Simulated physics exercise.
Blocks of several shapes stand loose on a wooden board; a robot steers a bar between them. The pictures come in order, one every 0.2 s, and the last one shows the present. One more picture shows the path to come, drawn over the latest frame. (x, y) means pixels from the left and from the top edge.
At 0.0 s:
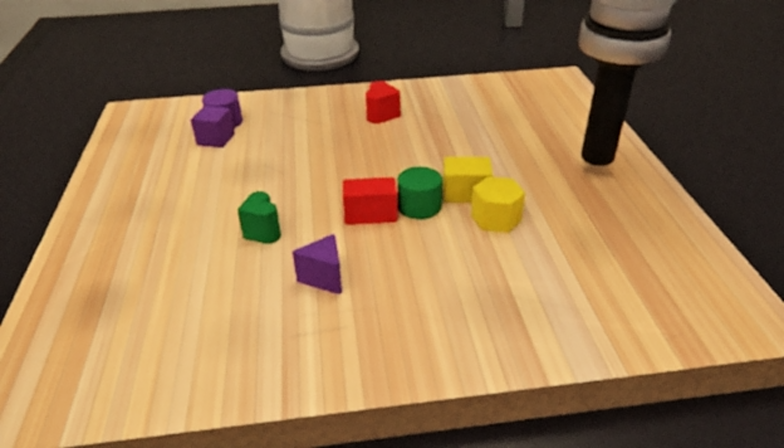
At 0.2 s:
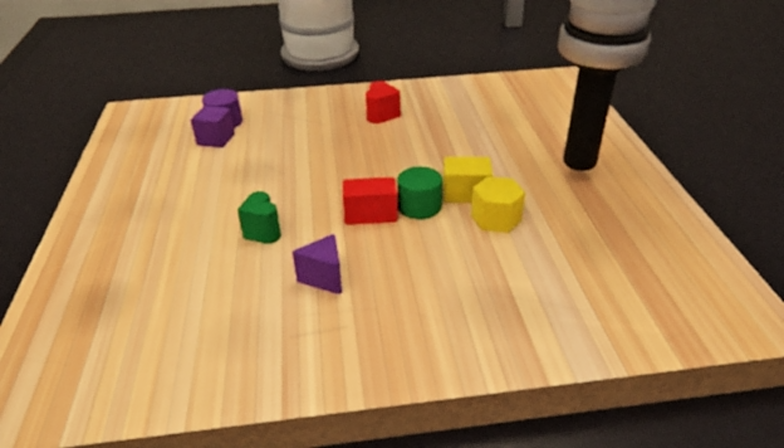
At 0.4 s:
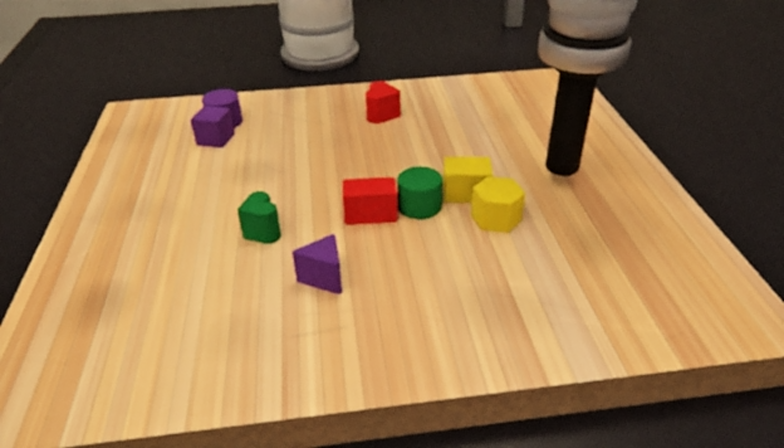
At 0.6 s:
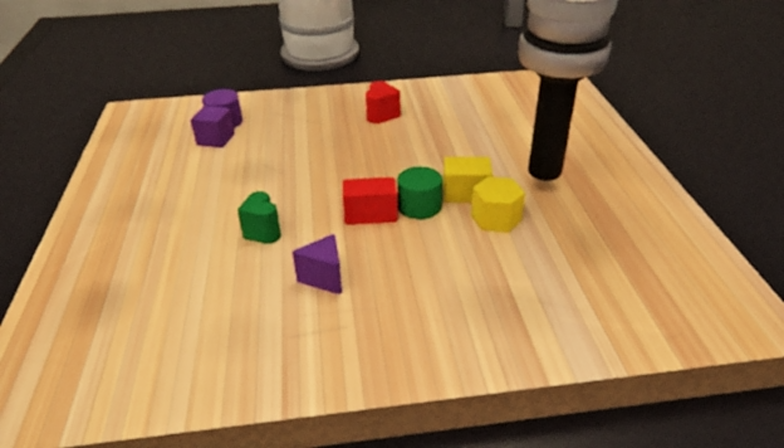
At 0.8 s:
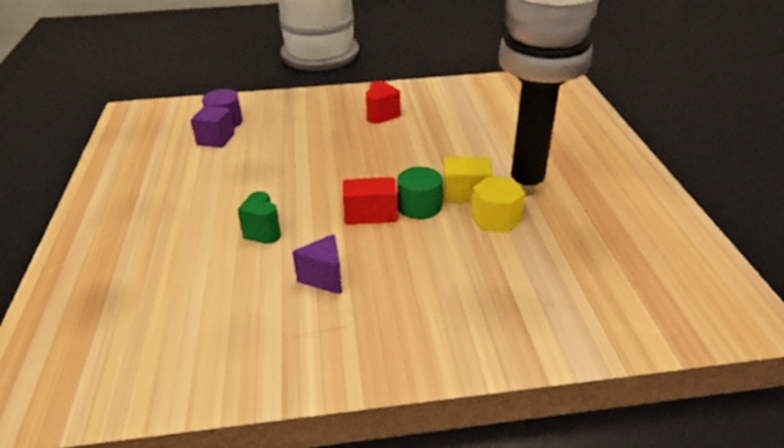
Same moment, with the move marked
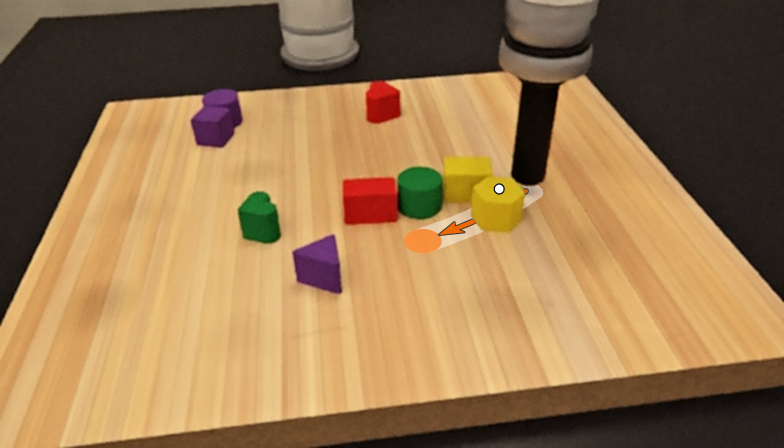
A pale wooden board on a dark surface is seen from a raised, fixed viewpoint. Two purple blocks sit at the back left, a red block farther right, a green block and a purple triangle nearer the front, and a red, a green and two yellow blocks cluster centrally. A robot's black bar moves steadily left and slightly forward from the right side, nearing the yellow hexagon, while every block stays still.
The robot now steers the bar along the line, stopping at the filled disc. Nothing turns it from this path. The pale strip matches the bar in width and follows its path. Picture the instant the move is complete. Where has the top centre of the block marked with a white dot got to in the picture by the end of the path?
The centre of its top face lies at (456, 232).
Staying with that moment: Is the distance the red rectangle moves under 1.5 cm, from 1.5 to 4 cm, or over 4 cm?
Short of 1.5 cm.
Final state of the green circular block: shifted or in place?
Once the path is done, it remains where it sat before.
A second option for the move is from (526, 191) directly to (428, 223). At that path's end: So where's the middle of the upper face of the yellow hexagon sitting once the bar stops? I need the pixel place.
The centre of its top face lies at (487, 205).
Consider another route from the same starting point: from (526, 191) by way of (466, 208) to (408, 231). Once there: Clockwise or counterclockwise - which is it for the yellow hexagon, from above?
It rotates counterclockwise.
Drawn move, from (526, 191) by way of (481, 218) to (423, 241); the dot is on the yellow hexagon.
On the path given first. One third of the way, bar at (498, 196); yellow rectangle at (463, 166), turned 25° clockwise; yellow hexagon at (482, 204).
Two thirds of the way, bar at (464, 212); yellow rectangle at (458, 167), turned 40° clockwise; yellow hexagon at (465, 223), turned 55° anticlockwise.
At the end, bar at (423, 227); red rectangle still; green circular block still; yellow rectangle at (458, 167), turned 40° clockwise; yellow hexagon at (456, 232), turned 95° anticlockwise.
